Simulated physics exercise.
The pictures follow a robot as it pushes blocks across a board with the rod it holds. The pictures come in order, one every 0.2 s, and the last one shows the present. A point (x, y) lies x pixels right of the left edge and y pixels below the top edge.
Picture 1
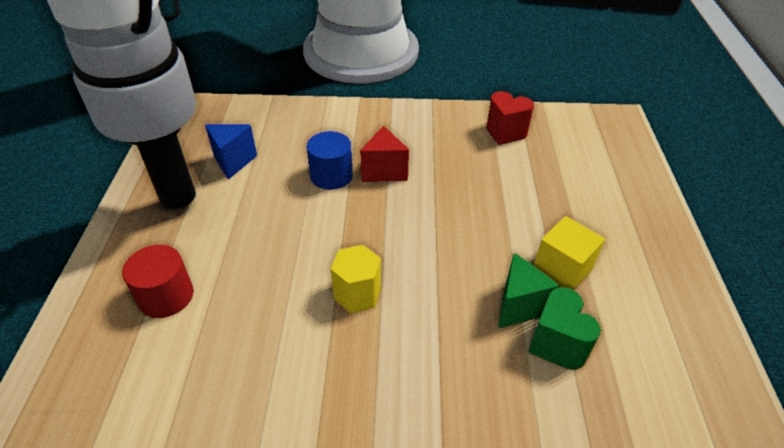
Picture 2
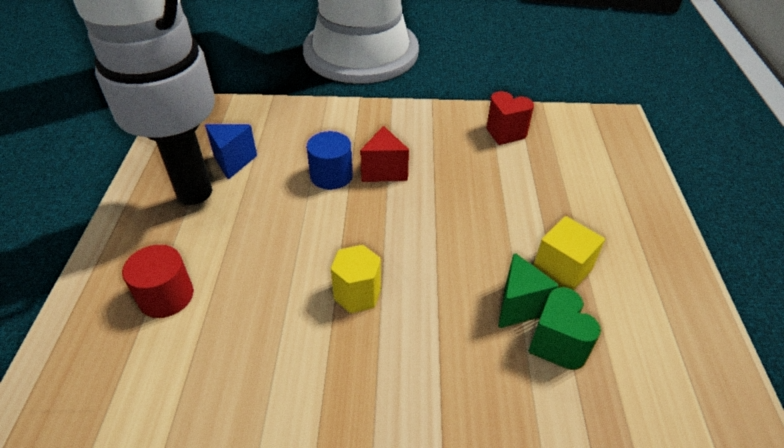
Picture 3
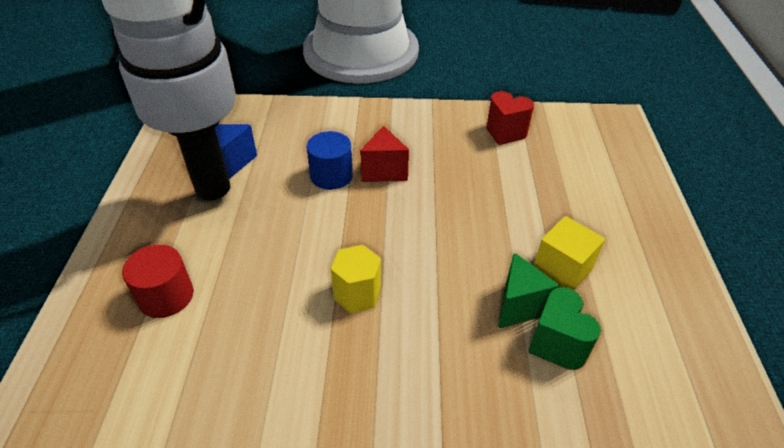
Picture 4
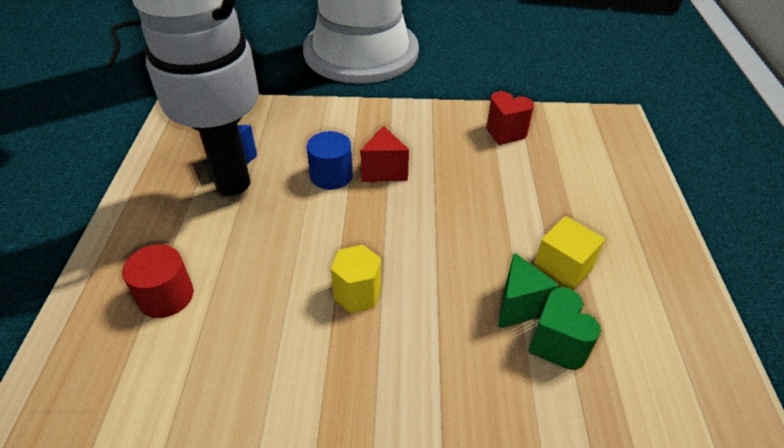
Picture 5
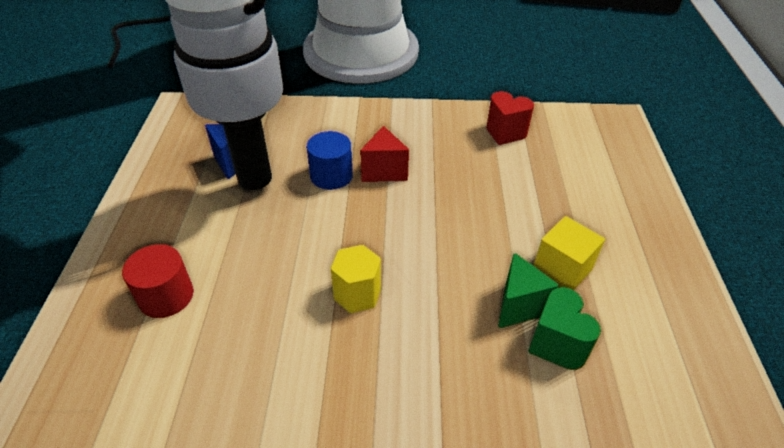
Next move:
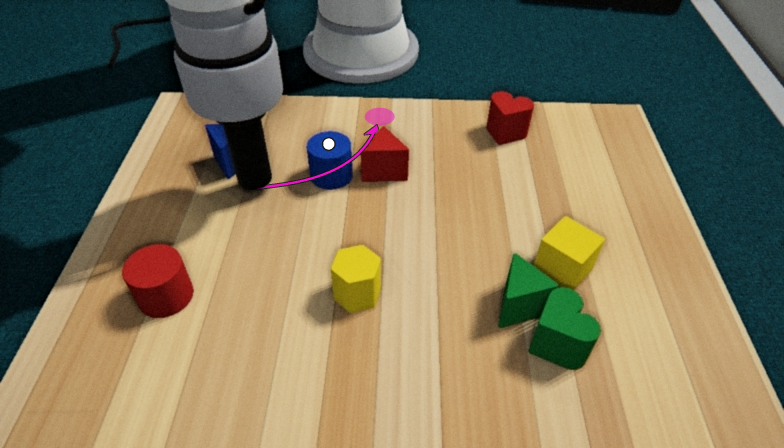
A robot arm's black rod glides right past the blue triangular block while the blocks stay still.
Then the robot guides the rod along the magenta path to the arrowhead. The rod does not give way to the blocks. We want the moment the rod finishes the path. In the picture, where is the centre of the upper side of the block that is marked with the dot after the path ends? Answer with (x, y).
It ends at (398, 126).
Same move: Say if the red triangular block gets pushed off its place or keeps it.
That block slides.
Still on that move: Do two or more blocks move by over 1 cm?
Yes, that is how it ends up.
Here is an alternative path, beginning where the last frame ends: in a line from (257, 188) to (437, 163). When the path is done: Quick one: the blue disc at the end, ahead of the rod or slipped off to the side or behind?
The rod keeps it before itself.
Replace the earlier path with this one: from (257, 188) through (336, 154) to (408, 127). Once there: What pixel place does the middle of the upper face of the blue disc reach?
Its top middle will sit at (355, 142).
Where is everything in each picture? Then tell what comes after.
In the first frame, rod's lower end (178, 197); blue triangular block (225, 132); blue disc (329, 144); red triangular block (384, 141).
In the second frame, rod (195, 193); blocks still.
In the third frame, rod (213, 189); blocks still.
In the fourth frame, rod (233, 184); blocks still.
In the fifth frame, rod (255, 179); blue triangular block partly hidden; blue disc (329, 144); red triangular block (384, 141).
Drawn move, from (257, 188) via (318, 176) and (362, 149), ending at (380, 116); the dot is on the blue disc.
The first path, step by step. One third of the way, rod (319, 167); blue disc (356, 139); red triangular block (393, 142), turned 20° anticlockwise.
Two thirds of the way, rod (363, 140); blue disc (397, 127); red triangular block (427, 145).
At the end, rod (380, 108); blue triangular block still; blue disc (398, 126); red triangular block (427, 145).
